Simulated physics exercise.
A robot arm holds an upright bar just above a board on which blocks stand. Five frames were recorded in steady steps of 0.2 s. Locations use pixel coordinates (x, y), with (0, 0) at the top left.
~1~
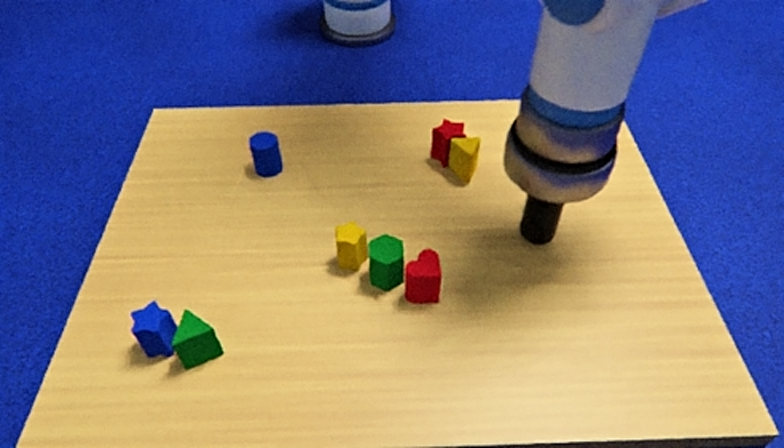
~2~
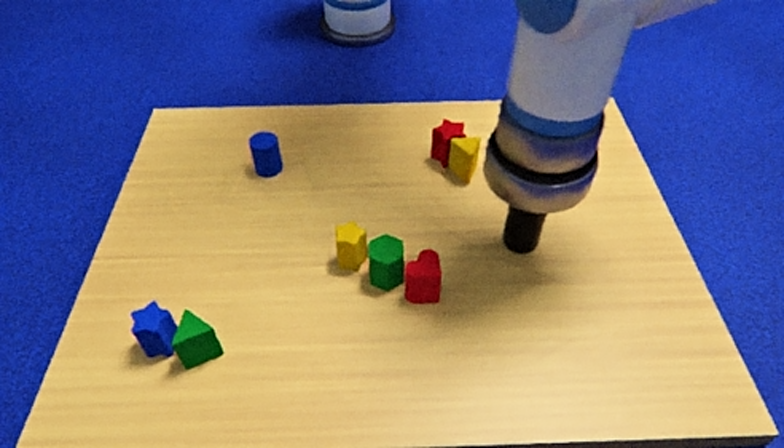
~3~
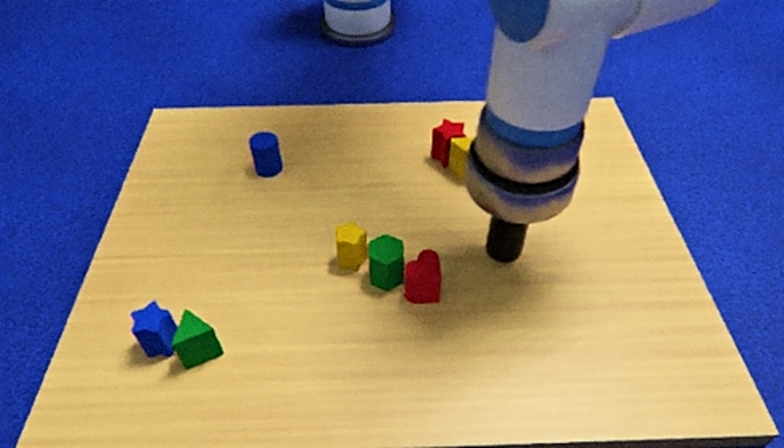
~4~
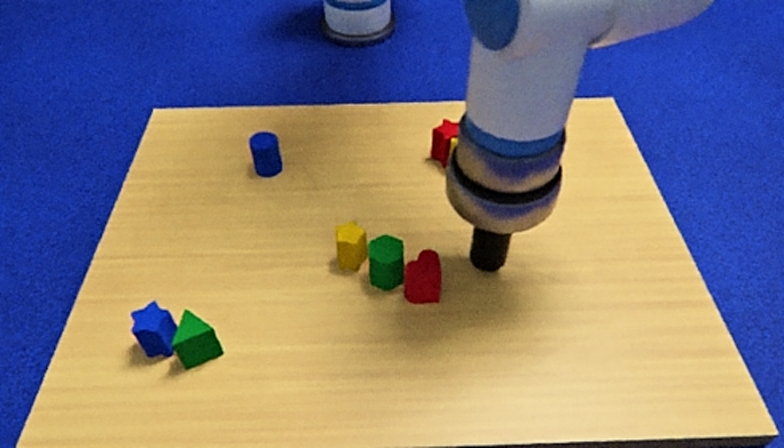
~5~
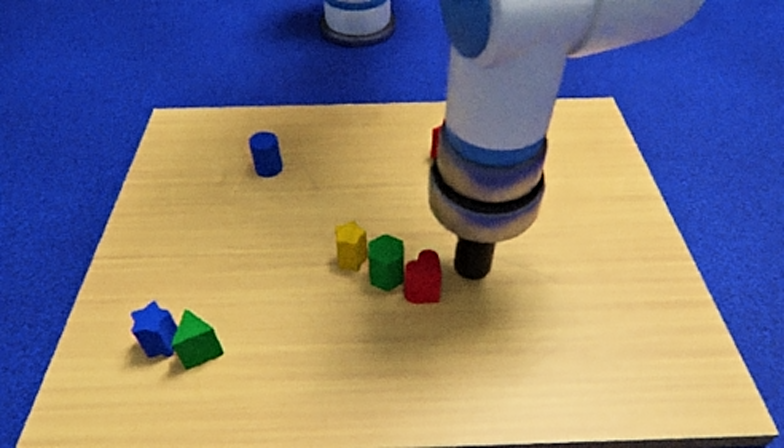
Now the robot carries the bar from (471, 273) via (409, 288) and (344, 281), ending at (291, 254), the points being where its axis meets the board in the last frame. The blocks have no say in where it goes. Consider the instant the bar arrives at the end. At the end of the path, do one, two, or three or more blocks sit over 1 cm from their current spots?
Shifted over 1 cm: Three or more.
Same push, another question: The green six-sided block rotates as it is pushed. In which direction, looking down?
It spins clockwise.
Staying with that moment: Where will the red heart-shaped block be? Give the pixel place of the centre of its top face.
For the centre of its top, I'd go with (369, 289).
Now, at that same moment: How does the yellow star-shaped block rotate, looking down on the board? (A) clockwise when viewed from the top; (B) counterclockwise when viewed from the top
Option A.
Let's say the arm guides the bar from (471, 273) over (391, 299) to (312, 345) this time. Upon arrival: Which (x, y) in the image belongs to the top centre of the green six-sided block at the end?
I'd guess (364, 250).
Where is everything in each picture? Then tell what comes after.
Tip of the bar at (537, 232), middles of tops, yellow star-shaped block at (349, 232), green six-sided block at (386, 248), red heart-shaped block at (425, 264), in the first frame.
Bar at (520, 240), nothing pushed, in the second frame.
Bar at (504, 249), nothing pushed, in the third frame.
Bar at (488, 257), nothing pushed, in the fourth frame.
Bar at (473, 265), yellow star-shaped block at (349, 232), green six-sided block at (386, 248), red heart-shaped block at (425, 264), in the fifth frame.
The first path, step by step. One third of the way, bar at (408, 281); green six-sided block at (375, 247), turned 30° clockwise; red heart-shaped block at (385, 281), turned 50° anticlockwise.
Two thirds of the way, bar at (342, 273); yellow star-shaped block at (320, 208), turned 55° clockwise; green six-sided block at (316, 231), turned 70° clockwise; red heart-shaped block at (369, 289), turned 75° anticlockwise.
At the end, bar at (290, 247); yellow star-shaped block at (315, 196), turned 125° clockwise; green six-sided block at (283, 201), turned 140° clockwise; red heart-shaped block at (369, 289), turned 75° anticlockwise.
